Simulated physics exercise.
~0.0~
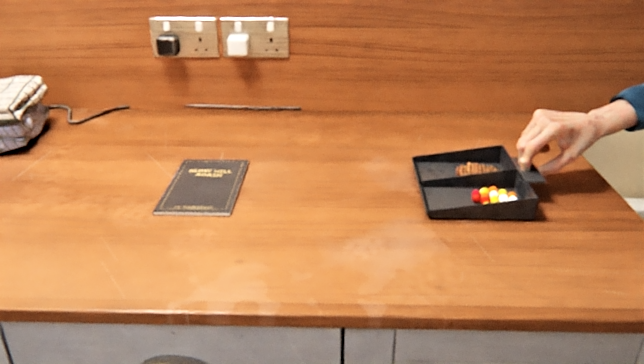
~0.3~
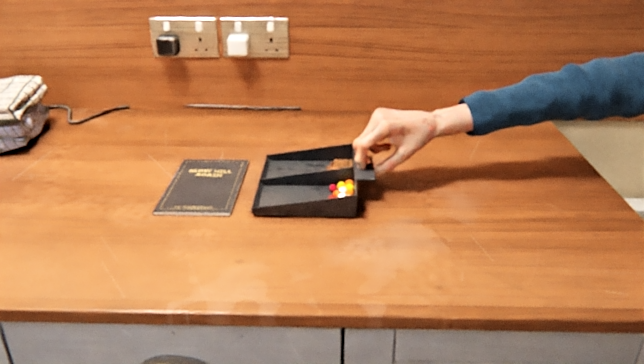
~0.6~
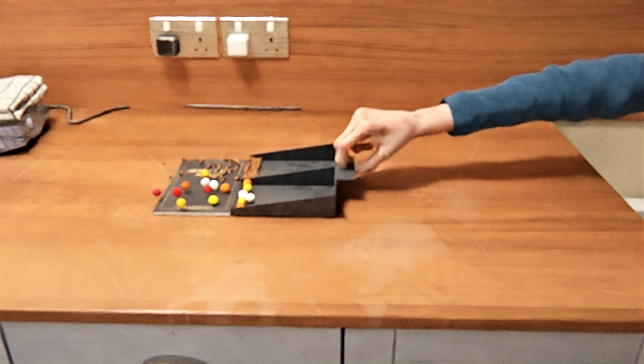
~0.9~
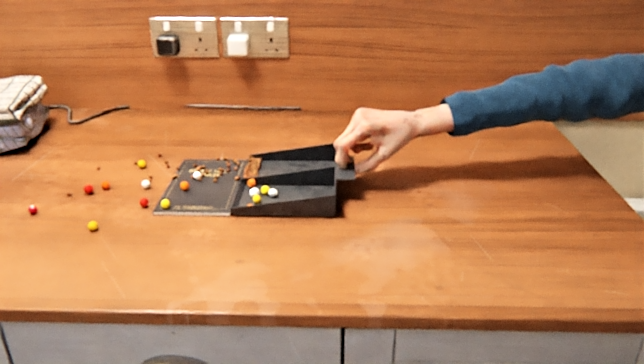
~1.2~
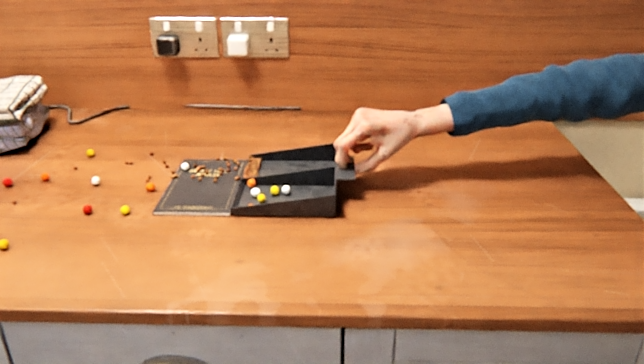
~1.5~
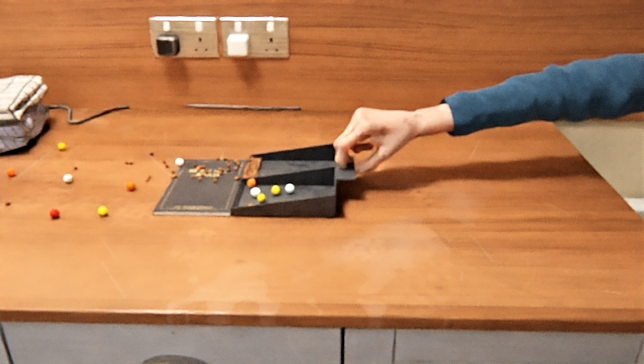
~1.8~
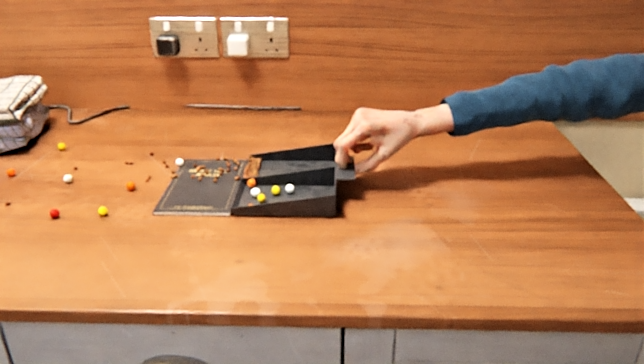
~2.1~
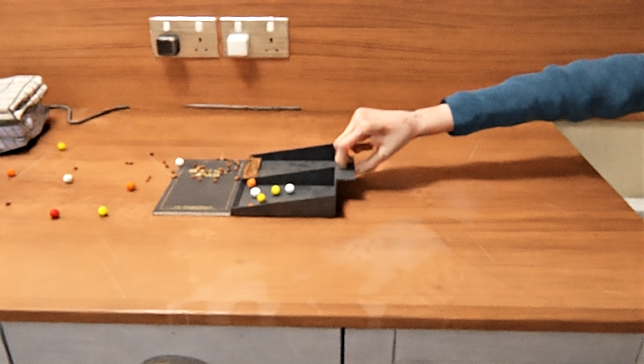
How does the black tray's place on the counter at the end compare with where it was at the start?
It starts towards the right side of the counter and ends further left, near the middle, up against the thin book.
